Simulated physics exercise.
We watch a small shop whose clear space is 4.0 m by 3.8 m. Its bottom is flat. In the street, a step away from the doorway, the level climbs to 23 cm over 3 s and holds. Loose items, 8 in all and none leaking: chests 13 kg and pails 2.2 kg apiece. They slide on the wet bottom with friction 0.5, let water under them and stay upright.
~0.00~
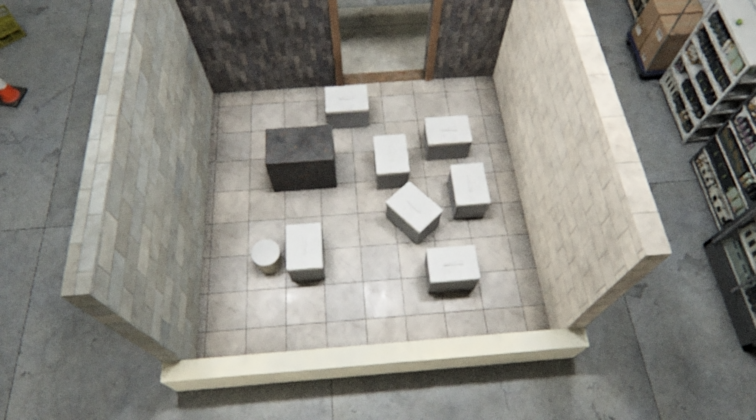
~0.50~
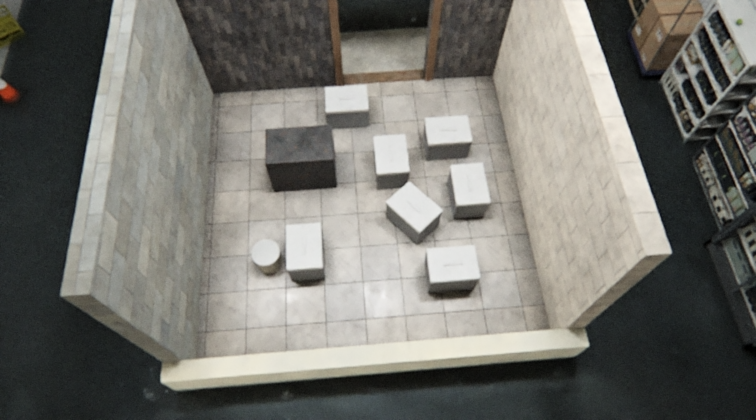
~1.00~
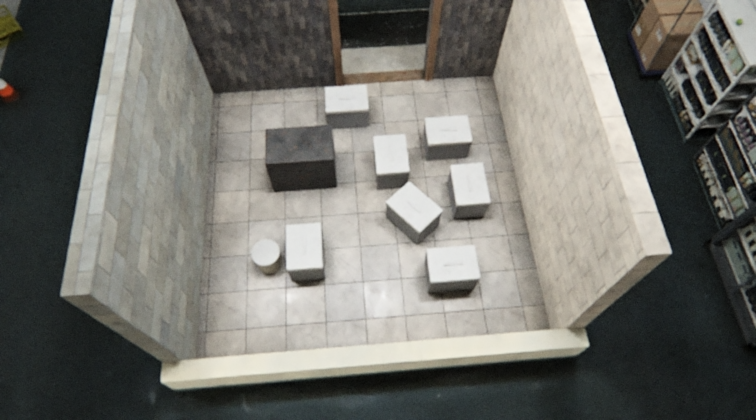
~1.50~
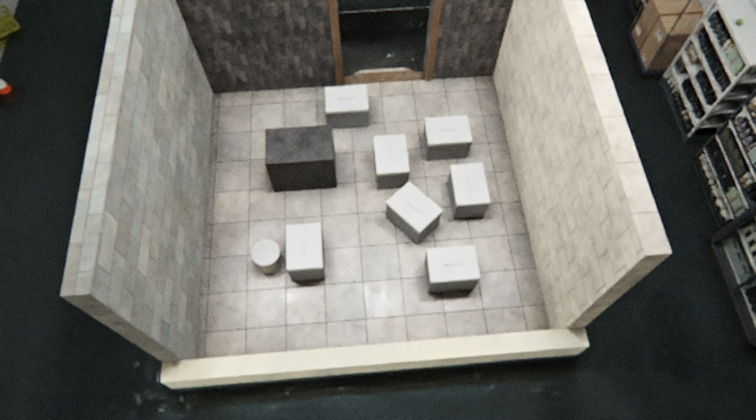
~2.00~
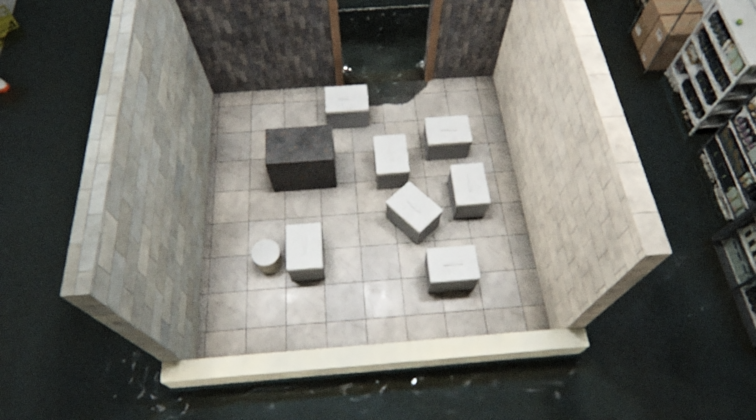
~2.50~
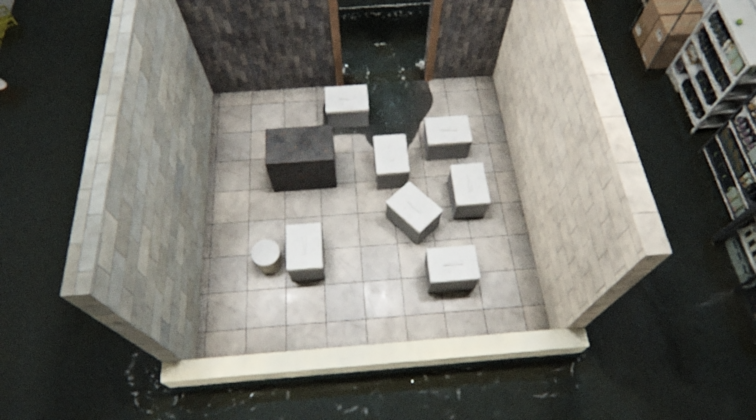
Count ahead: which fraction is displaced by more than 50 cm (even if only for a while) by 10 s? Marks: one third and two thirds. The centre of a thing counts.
Share: At least two thirds.
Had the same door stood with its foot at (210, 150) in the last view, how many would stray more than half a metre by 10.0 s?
Then 6.
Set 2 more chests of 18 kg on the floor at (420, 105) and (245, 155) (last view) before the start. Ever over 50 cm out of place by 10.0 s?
In turn: More, less.
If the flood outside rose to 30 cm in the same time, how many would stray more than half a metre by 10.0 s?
Then 7.
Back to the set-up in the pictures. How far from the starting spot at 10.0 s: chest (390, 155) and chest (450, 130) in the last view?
In turn: 200 cm, 200 cm.
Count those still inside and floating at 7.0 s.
At that moment 4.
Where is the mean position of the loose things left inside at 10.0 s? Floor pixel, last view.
At about (324, 241).
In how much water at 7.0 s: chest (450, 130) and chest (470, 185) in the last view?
About 13 and 16 cm.
After 3.5 s 0 of 8 are over 50 cm from their spots; 0 afloat.
After 4.5 s 4 of 8 are over 50 cm from their spots; 0 afloat.
After 7.0 s 6 of 8 are over 50 cm from their spots; 4 afloat.
After 10.0 s 8 of 8 are over 50 cm from their spots, and 8 have been at some point; 8 afloat.
